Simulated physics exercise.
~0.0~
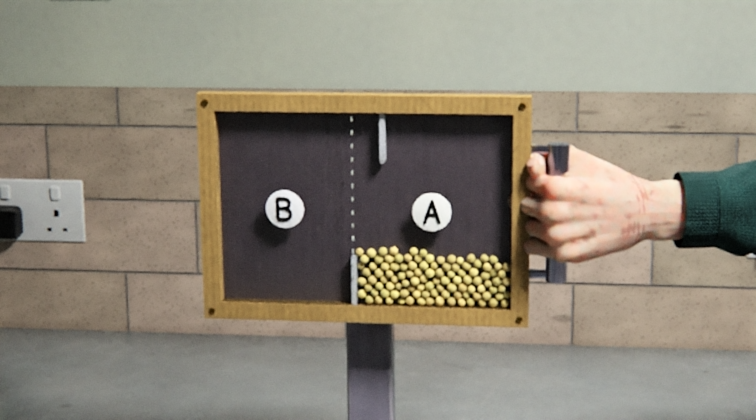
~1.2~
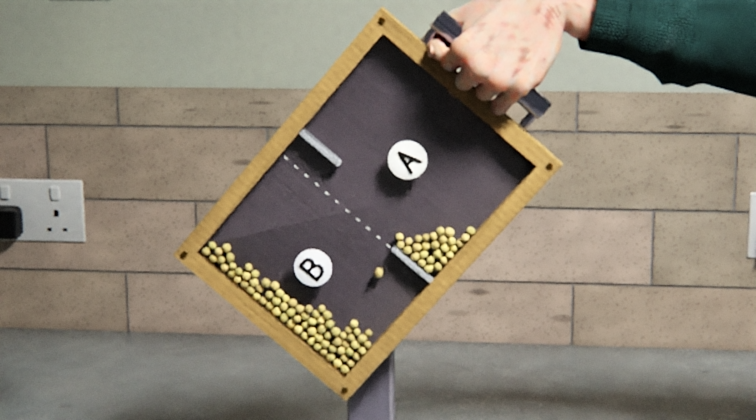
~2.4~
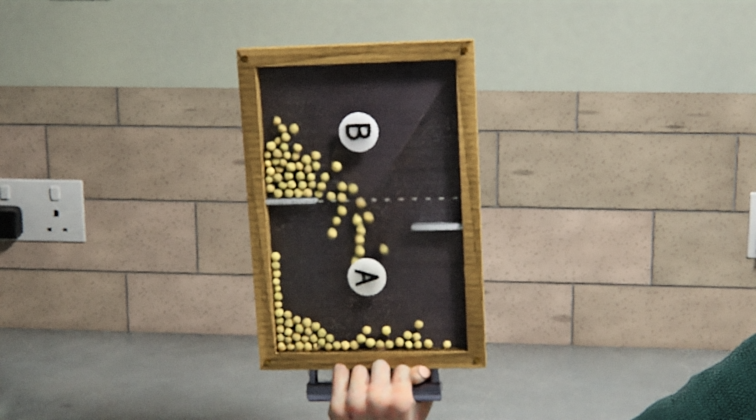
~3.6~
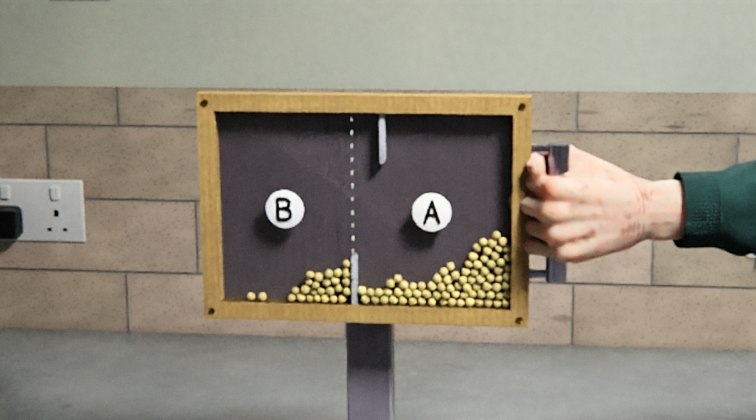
A hand turns a box anticlockwise, then clockwise, then level, leaving most beads beside A.
